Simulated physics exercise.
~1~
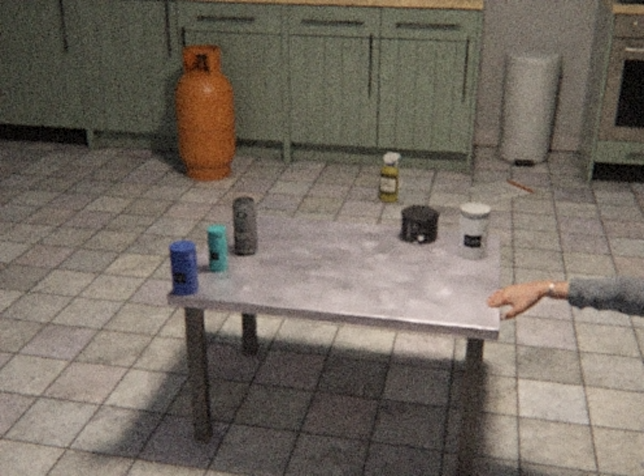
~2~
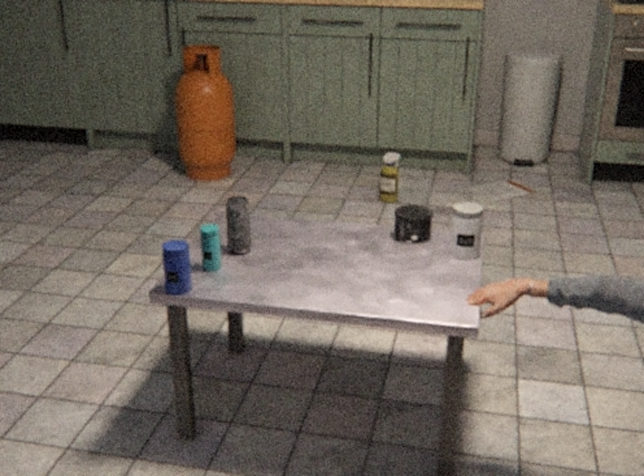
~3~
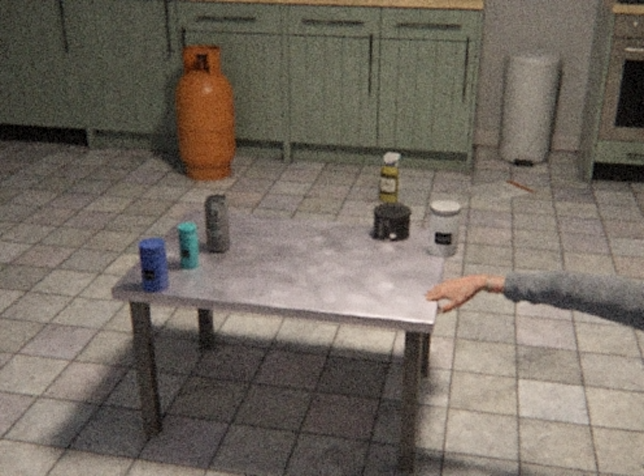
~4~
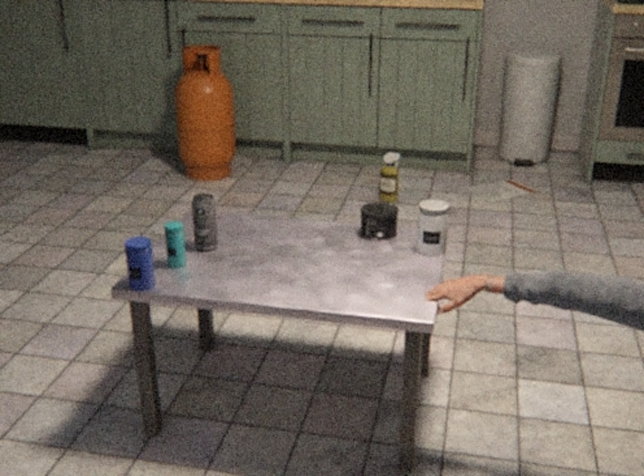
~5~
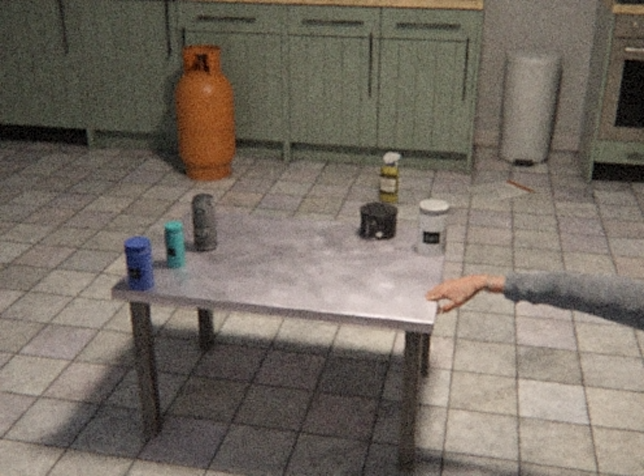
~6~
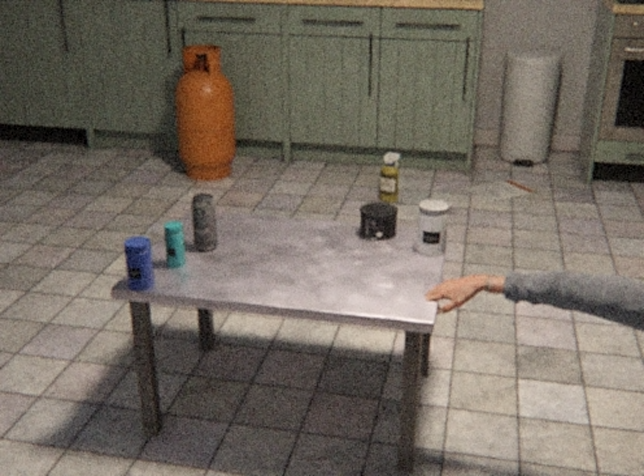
In the video, a hand at the right edge of a table holding blue, turquoise, grey, black and white containers moves left with it until the table stops. The containers slide slightly farther left, then rest upright on the tabletop, the hand still at the edge.
